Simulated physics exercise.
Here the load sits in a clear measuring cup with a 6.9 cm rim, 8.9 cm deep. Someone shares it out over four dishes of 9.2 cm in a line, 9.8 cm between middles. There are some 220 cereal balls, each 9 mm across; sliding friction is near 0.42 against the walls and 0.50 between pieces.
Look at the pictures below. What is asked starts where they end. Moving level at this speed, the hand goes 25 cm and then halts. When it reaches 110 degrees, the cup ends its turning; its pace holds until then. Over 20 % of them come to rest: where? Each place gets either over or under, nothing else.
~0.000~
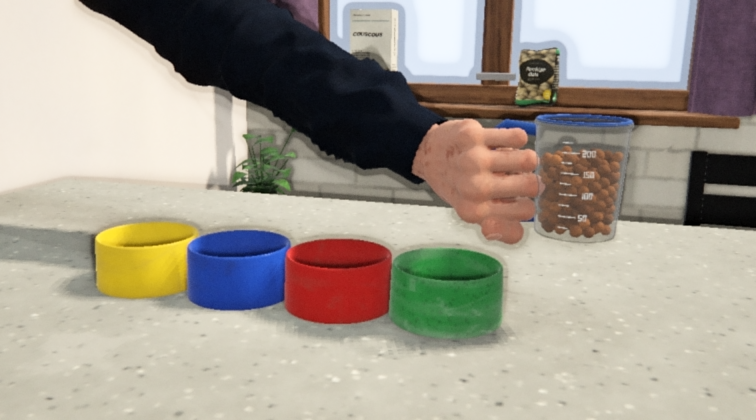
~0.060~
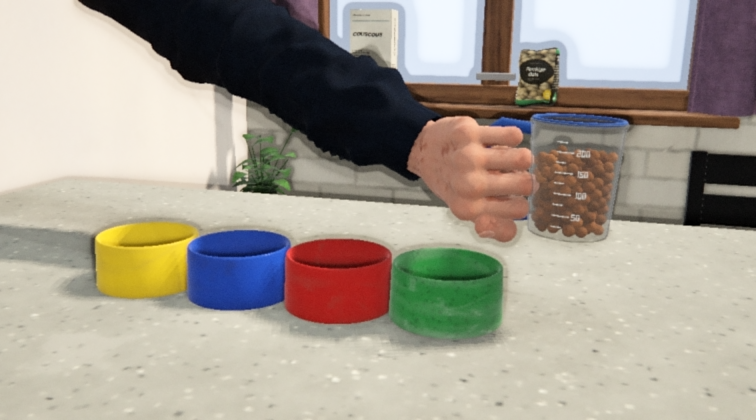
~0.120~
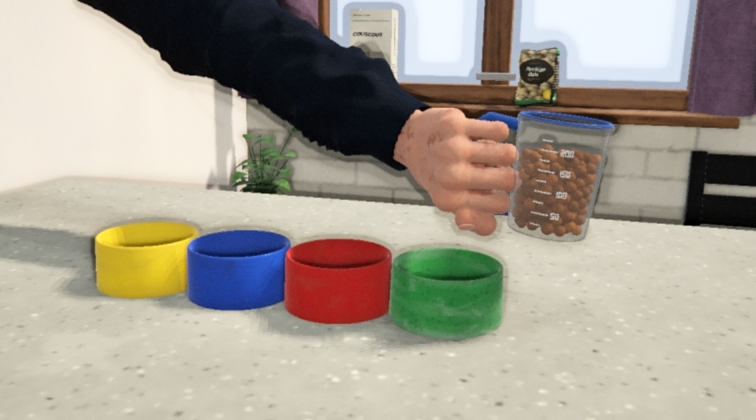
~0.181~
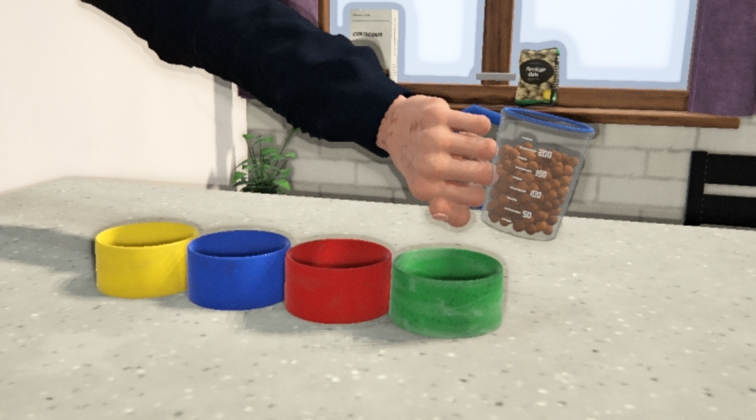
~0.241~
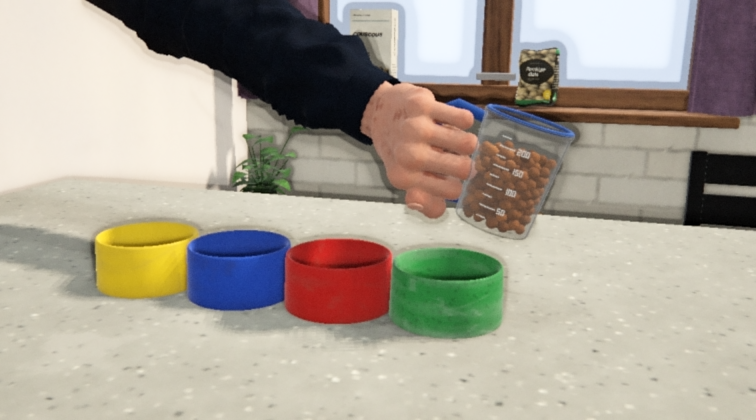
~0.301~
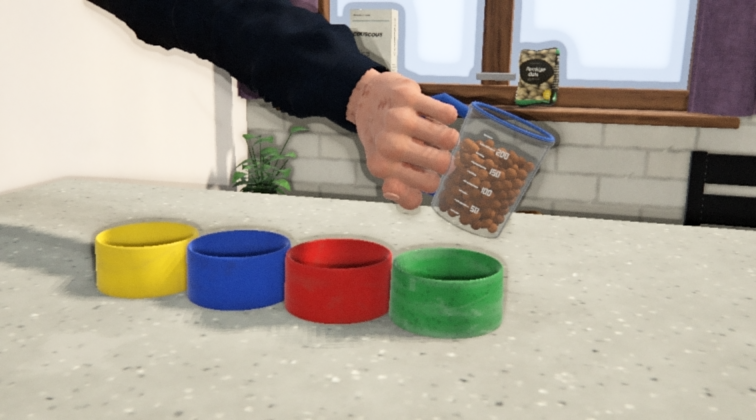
Red dish: I expect it will get more than a fifth of the pieces; blue dish: I expect it will get a fifth or less of the pieces; green dish: I expect it will get a fifth or less of the pieces; yellow dish: I expect it will get a fifth or less of the pieces; counter: I expect it will get a fifth or less of the pieces.
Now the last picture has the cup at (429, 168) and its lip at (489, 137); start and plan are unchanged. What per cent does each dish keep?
Red 100; blue 0; green 0; yellow 0.
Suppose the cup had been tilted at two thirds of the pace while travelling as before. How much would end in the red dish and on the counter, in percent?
Then red would get 100 and the counter 0.
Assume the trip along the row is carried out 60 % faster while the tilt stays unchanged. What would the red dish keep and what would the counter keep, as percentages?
Red: 100; counter: 0.
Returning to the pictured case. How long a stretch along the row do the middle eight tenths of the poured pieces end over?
The stretch is around 5 cm long.
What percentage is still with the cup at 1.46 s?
60 per cent.
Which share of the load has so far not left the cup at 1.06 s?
Near 100 per cent of the load.
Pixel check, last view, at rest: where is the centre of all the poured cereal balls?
(347, 280) or so.
Then, at 0.76 s, tilt 64 degrees; cup holds 100 %.
After 1.06 s, tilt 92 degrees; cup holds 100 %.
After 1.46 s, tilt 110 degrees; cup holds 60 %, red 40 %.
At rest (2.7 s), red 100 %, blue 0 %, green 0 %, yellow 0 %, counter 0 %.
